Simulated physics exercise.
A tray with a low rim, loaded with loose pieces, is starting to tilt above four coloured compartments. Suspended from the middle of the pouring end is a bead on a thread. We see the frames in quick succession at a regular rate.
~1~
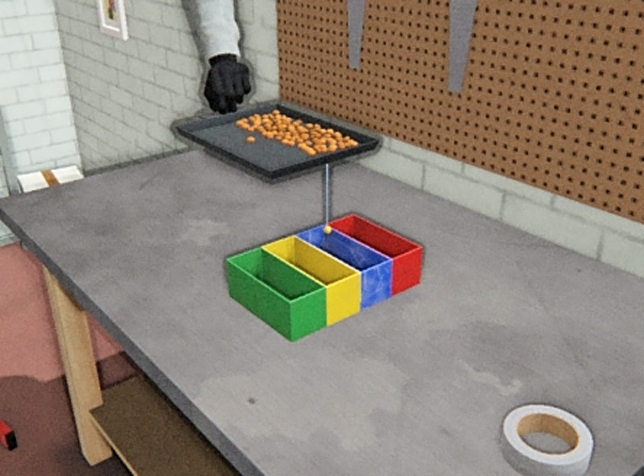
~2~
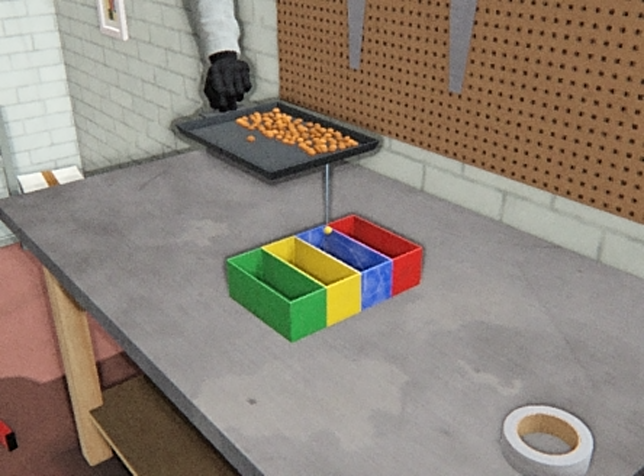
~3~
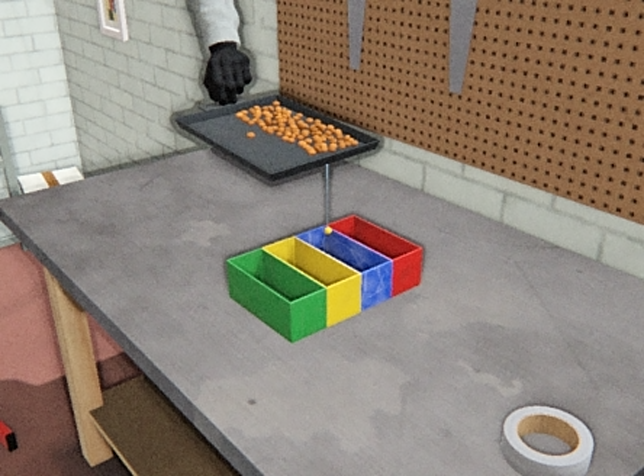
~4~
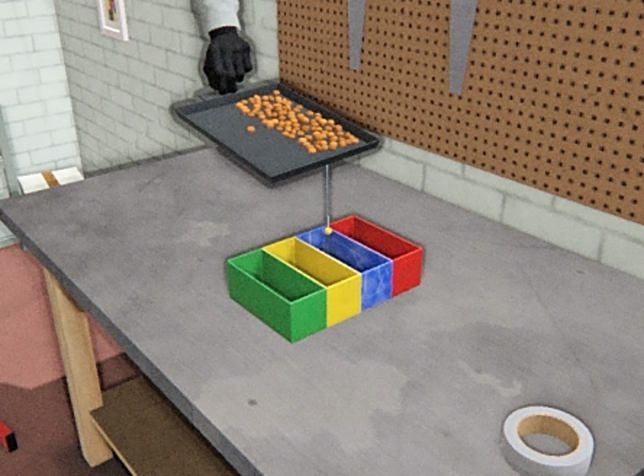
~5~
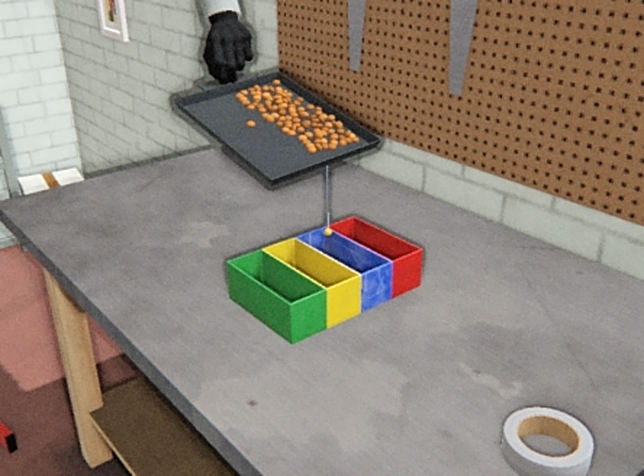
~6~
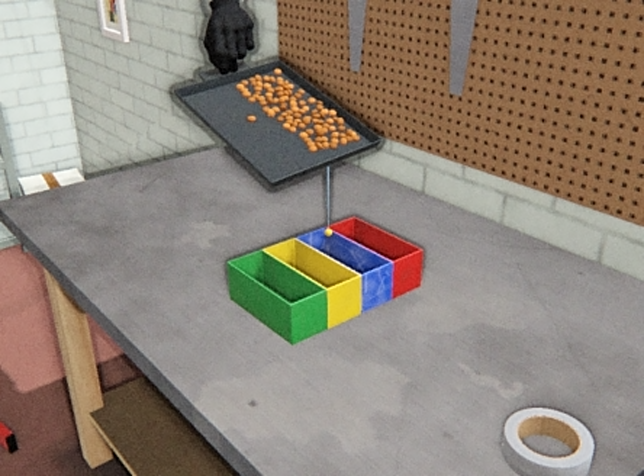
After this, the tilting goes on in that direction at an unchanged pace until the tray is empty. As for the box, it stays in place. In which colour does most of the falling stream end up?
Most of the stream ends up in the yellow cell.
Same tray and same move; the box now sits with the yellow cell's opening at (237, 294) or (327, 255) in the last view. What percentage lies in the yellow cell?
It would be roughly 0 per cent, followed by roughly 30 per cent.
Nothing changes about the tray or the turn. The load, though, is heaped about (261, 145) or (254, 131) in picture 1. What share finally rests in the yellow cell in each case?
Roughly 50 per cent, and 50 per cent.
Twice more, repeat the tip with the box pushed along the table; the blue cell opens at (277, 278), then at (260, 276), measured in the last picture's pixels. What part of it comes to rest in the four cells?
Roughly 60 per cent, and 50 per cent.
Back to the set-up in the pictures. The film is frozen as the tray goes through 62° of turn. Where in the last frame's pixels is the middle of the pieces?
The middle of the pieces lands at roughly (316, 163).
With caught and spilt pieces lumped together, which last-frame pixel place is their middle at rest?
Centre at rest, last view: Approx. (327, 299).
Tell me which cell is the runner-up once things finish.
The answer here is the blue cell.
Soon after the last picture, tray tipped steeply; most on the tray; a small part falling or outside the box.
A little later, tray tipped right over; a small part on the tray; about a third in the yellow cell; about a quarter in the blue cell; about a quarter in the green cell; a stray few in the red cell; about a quarter falling or outside the box.
Later still, tray tipped past a quarter turn; about half in the yellow cell; about a quarter in the blue cell; about a quarter in the green cell; a small part in the red cell.
At rest, tray tipped past a quarter turn; about half in the yellow cell; about a quarter in the blue cell; about a quarter in the green cell; a small part in the red cell.
